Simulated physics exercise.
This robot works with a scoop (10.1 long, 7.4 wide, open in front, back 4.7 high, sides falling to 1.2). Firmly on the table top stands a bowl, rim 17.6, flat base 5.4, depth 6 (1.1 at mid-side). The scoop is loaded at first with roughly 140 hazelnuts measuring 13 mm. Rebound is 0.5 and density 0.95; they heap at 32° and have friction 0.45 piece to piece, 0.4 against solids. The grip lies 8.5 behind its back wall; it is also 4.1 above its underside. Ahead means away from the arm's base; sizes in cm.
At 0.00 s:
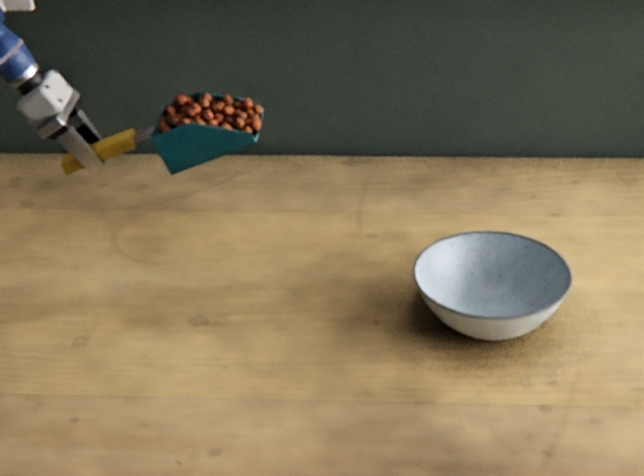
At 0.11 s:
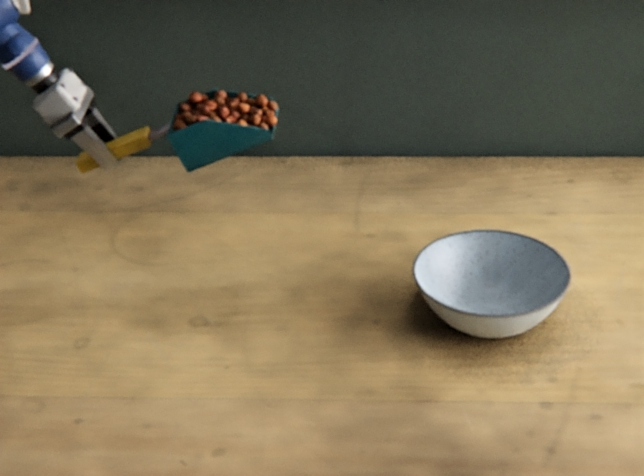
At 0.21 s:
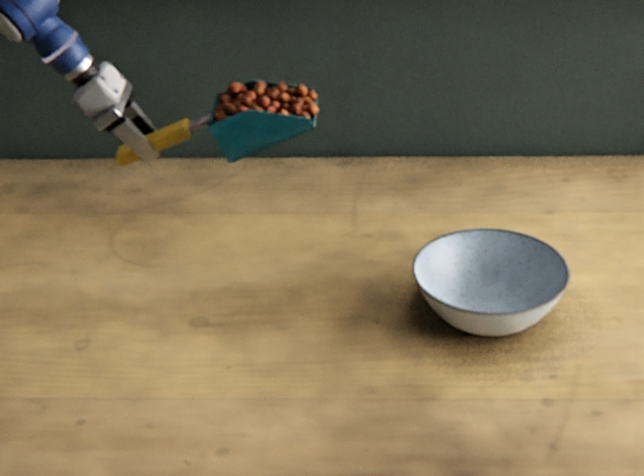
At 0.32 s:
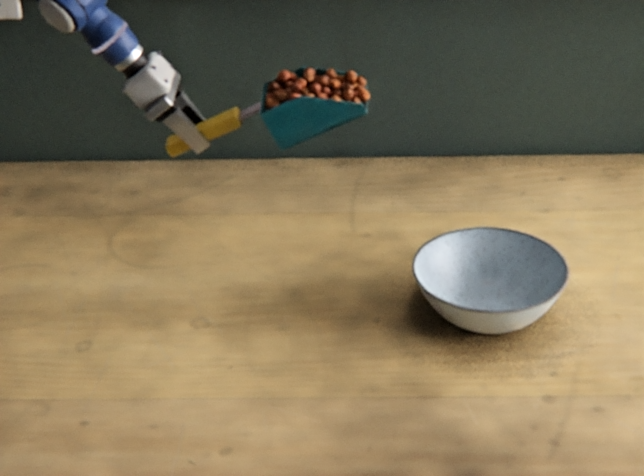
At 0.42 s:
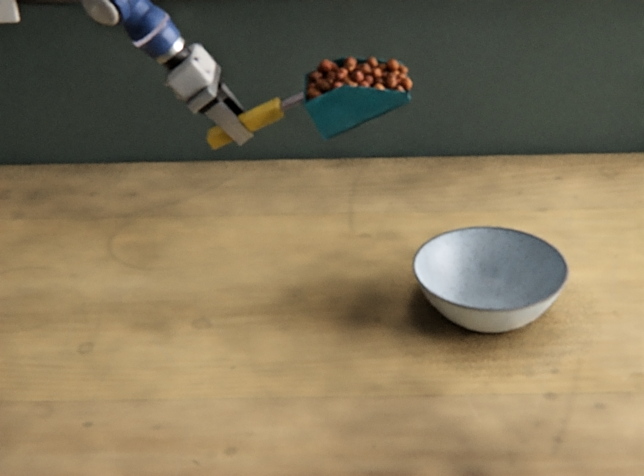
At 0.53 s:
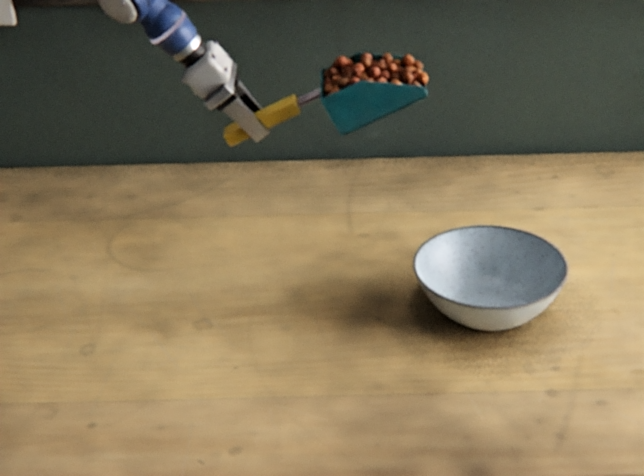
Above a wooden table with a pale blue-gray bowl resting on its right side, a robot arm carried a teal scoop heaped with hazelnuts from left to right, raising it slightly along the way.
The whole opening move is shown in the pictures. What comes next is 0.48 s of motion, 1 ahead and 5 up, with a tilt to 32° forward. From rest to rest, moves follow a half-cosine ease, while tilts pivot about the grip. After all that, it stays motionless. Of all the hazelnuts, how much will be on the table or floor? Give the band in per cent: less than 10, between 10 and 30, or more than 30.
Between 10 and 30 per cent.
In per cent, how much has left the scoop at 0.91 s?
My estimate is roughly 10 % gone.
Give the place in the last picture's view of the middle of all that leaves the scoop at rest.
Roughly at (489, 297) in the last picture.
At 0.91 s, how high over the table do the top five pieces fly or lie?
Close to 26 cm.
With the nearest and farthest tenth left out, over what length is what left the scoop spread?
It covers roughly 16 centimetres.
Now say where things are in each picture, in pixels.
In the first frame, the scoop floor at (209, 142), tilted 23° backward; upper third of the load around (204, 115), from x 165 to 255, top at y 100; 136 on the scoop.
In the second frame, the scoop floor at (225, 140), tilted 23° backward; upper third of the load around (220, 111), from x 180 to 270, top at y 95.
In the third frame, the scoop floor at (265, 130), tilted 24° backward; upper third of the load around (260, 102), from x 220 to 310, top at y 85.
In the fourth frame, the scoop floor at (315, 117), tilted 25° backward; upper third of the load around (312, 89), from x 270 to 365, top at y 75.
In the fifth frame, the scoop floor at (357, 106), tilted 26° backward; upper third of the load around (356, 78), from x 310 to 405, top at y 65.
In the sixth frame, the scoop floor at (374, 102), tilted 26° backward; upper third of the load around (373, 73), from x 330 to 420, top at y 60; 136 on the scoop.
After 0.72 s, tilted 6° backward, highest piece 30 above the table; 136 on the scoop.
After 0.91 s, tilted 26° forward, highest piece 26 above the table; 124 on the scoop, 1 in the bowl, 11 in flight or on a rim.
After 1.21 s, tilted 32° forward, highest piece 21 above the table; 61 in the bowl, 23 on the scoop, 14 on the table or floor, 38 in flight or on a rim.
After 2.26 s, tilted 32° forward, highest piece 4 above the table; 112 in the bowl, 24 on the table or floor.
In the end, 112 in the bowl, 24 on the table or floor. That is 18 % on the table or floor.
